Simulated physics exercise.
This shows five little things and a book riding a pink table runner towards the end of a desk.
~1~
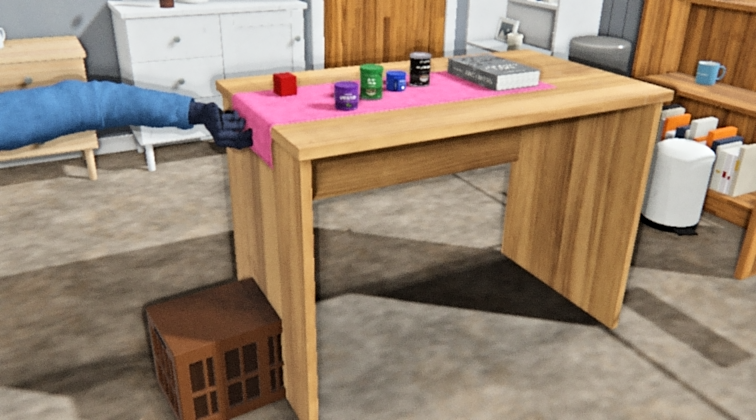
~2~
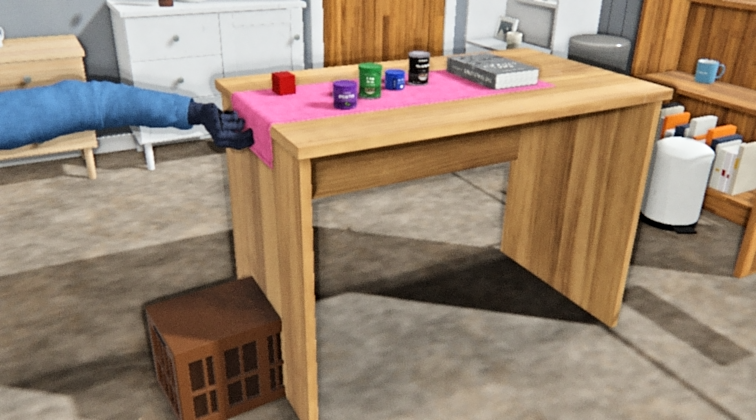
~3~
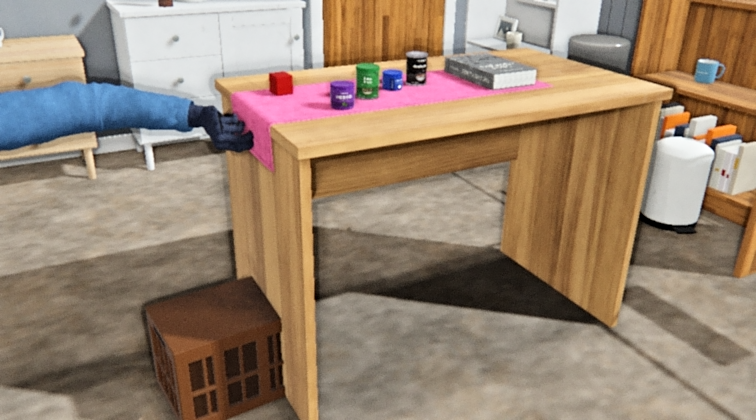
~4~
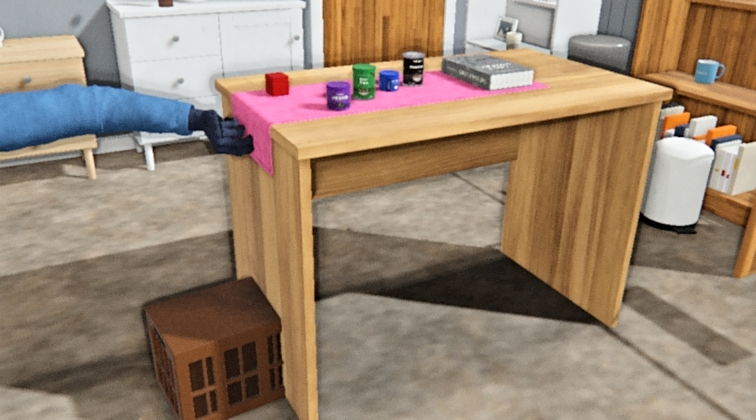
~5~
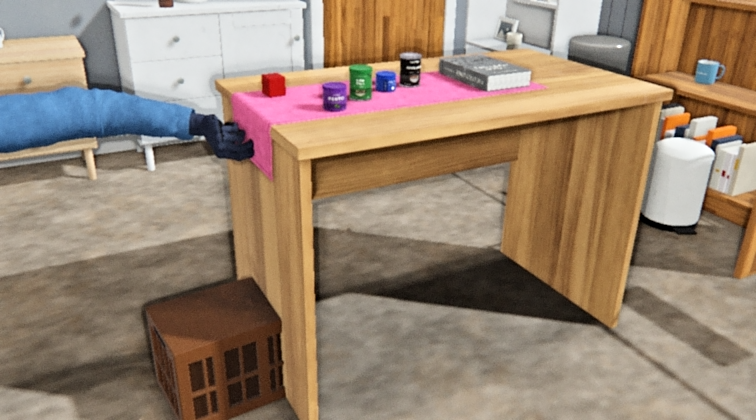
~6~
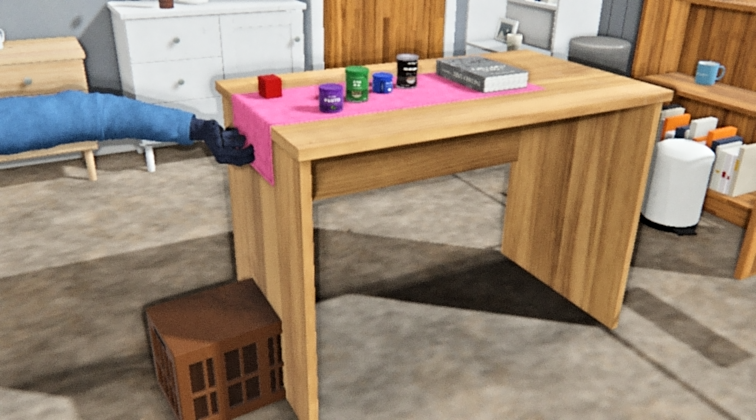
A blue-sleeved arm with a dark gloved hand reaches in from the left to the end of a wooden desk, seen from slightly above in a grey-floored room. On a pink runner sit a red cube, purple, green, blue and black containers and a grey book, with a brown crate below. The hand draws the runner slowly left and down over the edge, the objects riding along upright.
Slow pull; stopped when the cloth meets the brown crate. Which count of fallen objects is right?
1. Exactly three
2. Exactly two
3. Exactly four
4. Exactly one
Answer: 3.
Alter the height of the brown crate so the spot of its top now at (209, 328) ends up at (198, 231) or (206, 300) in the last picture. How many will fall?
That would be 1 and 3.
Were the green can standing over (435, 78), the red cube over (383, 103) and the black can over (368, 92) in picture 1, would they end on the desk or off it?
Looks like the green can hangs in there, the red cube ends up down, and the black can ends up down.
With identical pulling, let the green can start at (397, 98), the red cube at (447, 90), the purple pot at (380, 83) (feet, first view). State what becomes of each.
So, the green can ends up down, the red cube makes it through, the purple pot ends up down.
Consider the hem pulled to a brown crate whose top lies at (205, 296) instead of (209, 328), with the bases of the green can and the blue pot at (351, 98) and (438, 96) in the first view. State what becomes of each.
Green can is gone, blue pot stays.
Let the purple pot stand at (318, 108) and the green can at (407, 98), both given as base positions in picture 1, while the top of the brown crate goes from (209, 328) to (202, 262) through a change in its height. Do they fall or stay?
The purple pot? Lost. The green can? Safe.
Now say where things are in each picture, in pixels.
The first picture shows hem (273, 170); red cube (285, 75); purple pot (346, 84); green can (372, 67); blue pot (396, 73); black can (421, 55); top of the crate (209, 328).
The second picture shows hem (273, 170); red cube (283, 74).
The third picture shows hem (274, 172); purple pot (342, 83).
The fourth picture shows hem (272, 177); green can (364, 66); top of the crate (208, 327).
The fifth picture shows hem (272, 182); blue pot (386, 73).
The sixth picture shows hem (274, 187); red cube (269, 77); purple pot (331, 86); green can (357, 69); blue pot (383, 75); black can (407, 56).
Soon after, hem near (255, 214); red cube gone.
After that, hem near (256, 263); red cube and purple pot gone.
And then, hem on the crate; red cube, purple pot, green can and blue pot gone.
In the end, hem on the crate; red cube, purple pot, green can and blue pot gone. The answer is four.
